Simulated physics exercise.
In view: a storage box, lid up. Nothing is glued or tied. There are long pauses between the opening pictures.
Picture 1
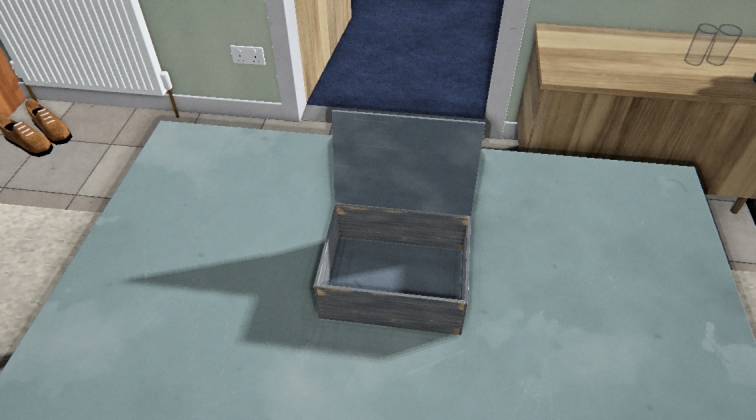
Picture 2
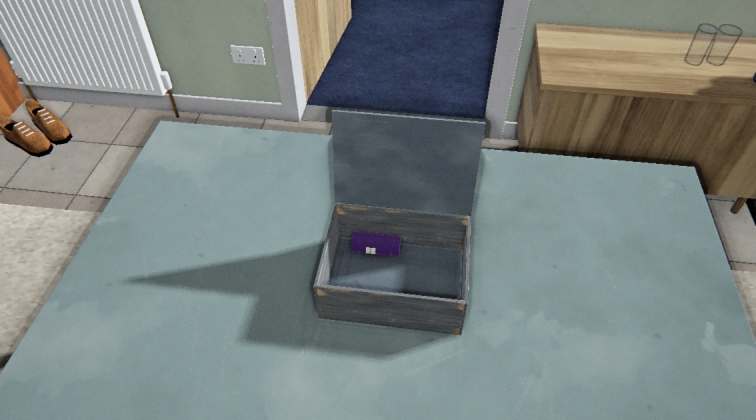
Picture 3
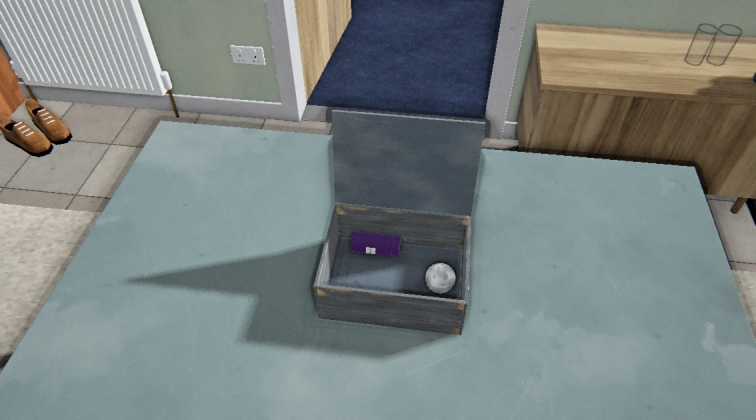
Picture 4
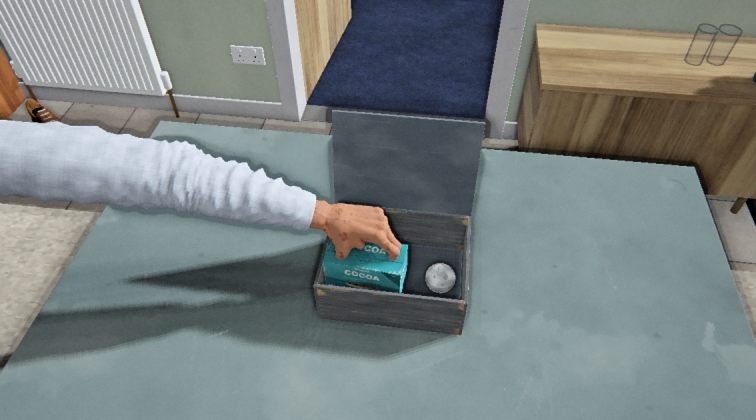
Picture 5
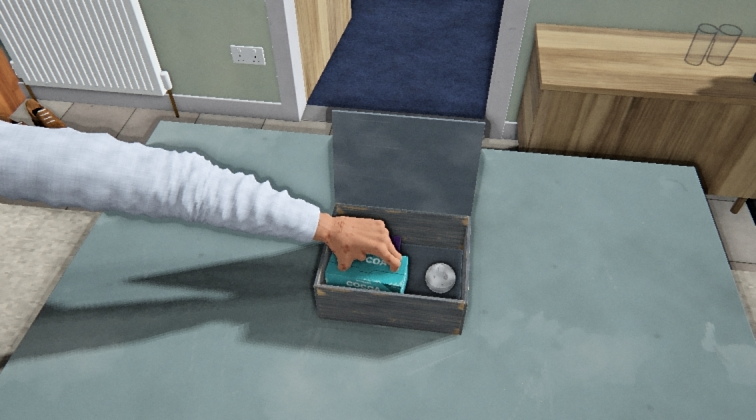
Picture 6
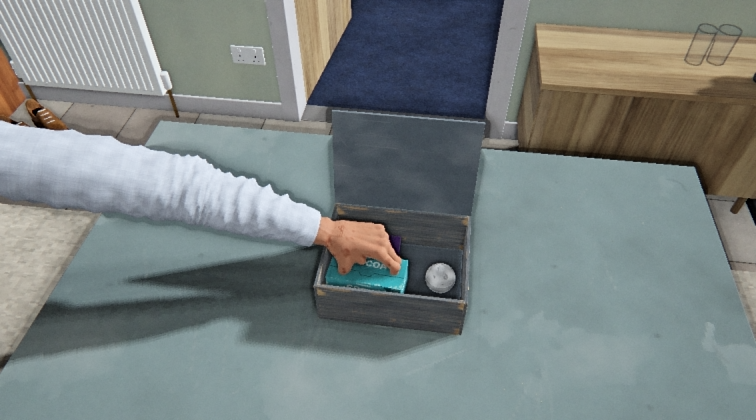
In a room with a pale green wall, a tiled floor and a blue-carpeted doorway, a fixed view looks down on a blue-green table holding an open grey wooden box. A purple shaker appears lying at the box's back left, then a round silvery-white object at its right. A pale-sleeved arm reaches in from the left, its hand lowering a turquoise cocoa carton slightly into the box's left side, still gripping it.
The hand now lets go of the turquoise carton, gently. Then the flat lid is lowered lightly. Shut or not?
Outcome: The lid sits on the rim.
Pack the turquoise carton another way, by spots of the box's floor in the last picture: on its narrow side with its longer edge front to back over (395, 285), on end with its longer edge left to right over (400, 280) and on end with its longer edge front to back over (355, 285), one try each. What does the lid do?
In the first case it stays ajar; in the second case it will not close; in the third case it will not close.
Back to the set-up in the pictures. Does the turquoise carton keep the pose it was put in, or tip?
It stays as placed.
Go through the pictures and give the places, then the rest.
The last thing is not in view yet, in the first picture.
The last thing is not in view yet; purple shaker (376, 244), in the second picture.
The last thing is not in view yet; purple shaker (376, 244), in the third picture.
On its way; turquoise carton (366, 266), in the fourth picture.
On its way; turquoise carton (368, 277), in the fifth picture.
Put in, still held; turquoise carton (368, 280), in the sixth picture.
Then, 1.30 s on from there, lid 78° above the rim.
Then, 1.70 s on from there, lid 42° above the rim.
Then, 1.90 s on from there, lid 16° above the rim.
In the end, lid shut; all 3 unmoved. At the end, from the last picture's camera, turquoise carton near (368, 280).
